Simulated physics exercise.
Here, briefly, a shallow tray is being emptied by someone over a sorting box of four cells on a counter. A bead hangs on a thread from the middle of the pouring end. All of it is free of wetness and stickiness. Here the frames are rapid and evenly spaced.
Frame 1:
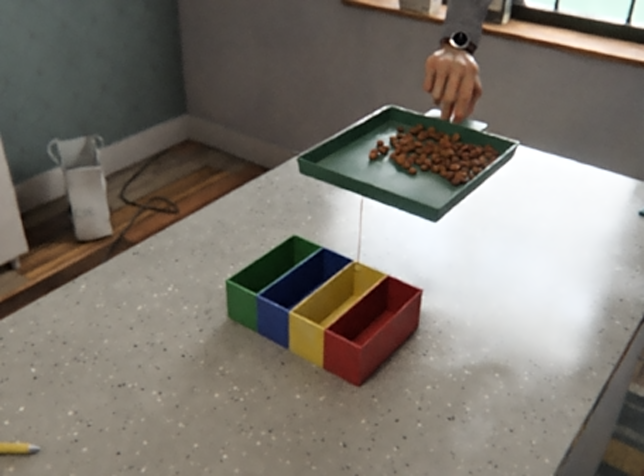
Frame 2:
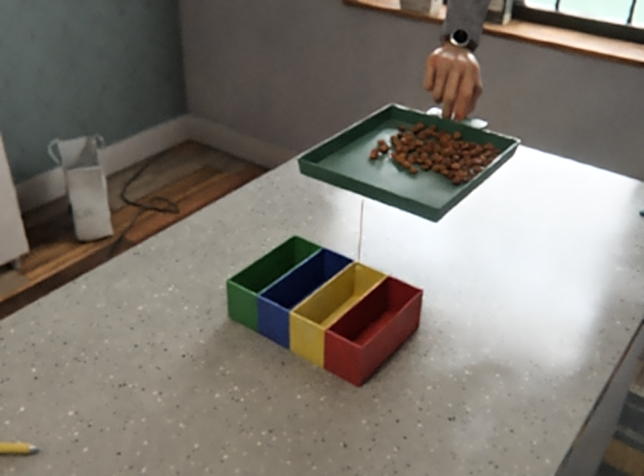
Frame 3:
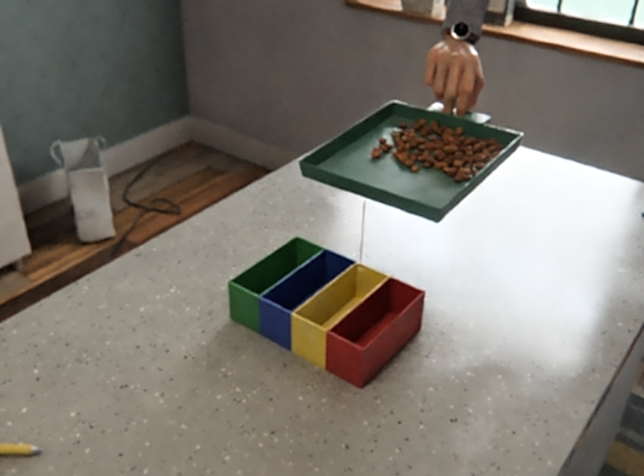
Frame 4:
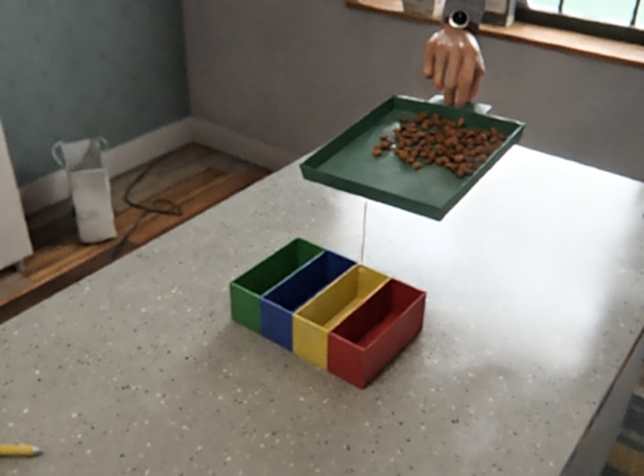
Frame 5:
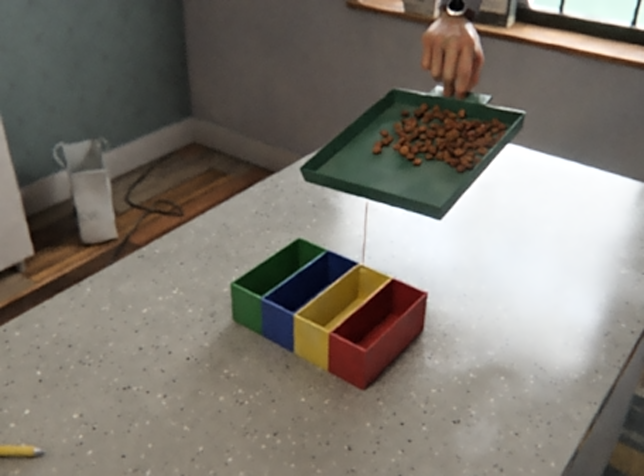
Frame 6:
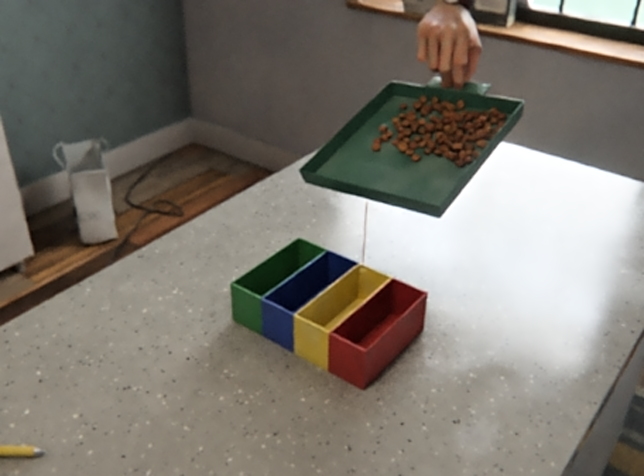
We see a hand holding a green tray of small brown pieces above a box with green, blue, yellow and red cells; the hand gradually raises the far side, tilting the tray slightly toward its lower left corner.
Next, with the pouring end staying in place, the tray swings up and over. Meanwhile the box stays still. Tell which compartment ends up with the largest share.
The green compartment ends up with the largest share.
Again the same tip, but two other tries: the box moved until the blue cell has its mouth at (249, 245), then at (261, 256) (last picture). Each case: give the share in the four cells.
Result: 80 % and 100 %.
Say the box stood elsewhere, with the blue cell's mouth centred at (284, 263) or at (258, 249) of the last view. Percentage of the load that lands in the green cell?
Trial 1 around 0 percent, trial 2 around 0 percent.
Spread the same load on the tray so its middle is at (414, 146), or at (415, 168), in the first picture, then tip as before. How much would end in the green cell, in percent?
It's 50 percent the first time and 40 percent the second.
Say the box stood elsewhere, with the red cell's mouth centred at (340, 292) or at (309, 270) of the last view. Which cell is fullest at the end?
First place: Yellow; second place: Red.
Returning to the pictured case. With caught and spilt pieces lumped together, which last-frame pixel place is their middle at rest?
Close to (293, 302) in the last picture.
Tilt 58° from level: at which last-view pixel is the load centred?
Centre estimate: (341, 179).
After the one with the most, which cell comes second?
Second: The blue one.
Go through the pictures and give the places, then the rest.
In the first frame, corners of the pouring end at (300, 158) and (437, 207), level; middle of the load at (443, 153), bits of dog kibble; bead on its thread at (358, 268); green cell at (242, 303); blue cell at (273, 319); yellow cell at (307, 336); red cell at (342, 354).
In the second frame, corners of the pouring end at (300, 158) and (438, 207), level; middle of the load at (444, 152).
In the third frame, corners of the pouring end at (302, 161) and (439, 207), tipped barely, lowest at the left corner; middle of the load at (446, 148).
In the fourth frame, corners of the pouring end at (302, 164) and (440, 206), tipped a little, lowest at the left corner; middle of the load at (447, 142).
In the fifth frame, corners of the pouring end at (302, 167) and (439, 205), tipped a little, lowest at the left corner; middle of the load at (448, 135).
In the sixth frame, corners of the pouring end at (302, 169) and (438, 204), tipped clearly, lowest at the left corner; middle of the load at (447, 128); green cell at (247, 306); blue cell at (278, 322); yellow cell at (311, 339); red cell at (347, 357).
Soon, tray tipped steeply; nearly all on the tray; a small part falling or outside the box.
A while on, tray tipped right over; about half on the tray; about a quarter in the green cell; a small part in the blue cell; a stray few in the yellow cell; a small part falling or outside the box.
Towards the end, tray tipped past a quarter turn; about half in the green cell; about a third in the blue cell; a small part in the yellow cell; a stray few falling or outside the box.
Finally, tray tipped past a quarter turn; about half in the green cell; about a third in the blue cell; a small part in the yellow cell; none in the red cell; a stray few outside the box.
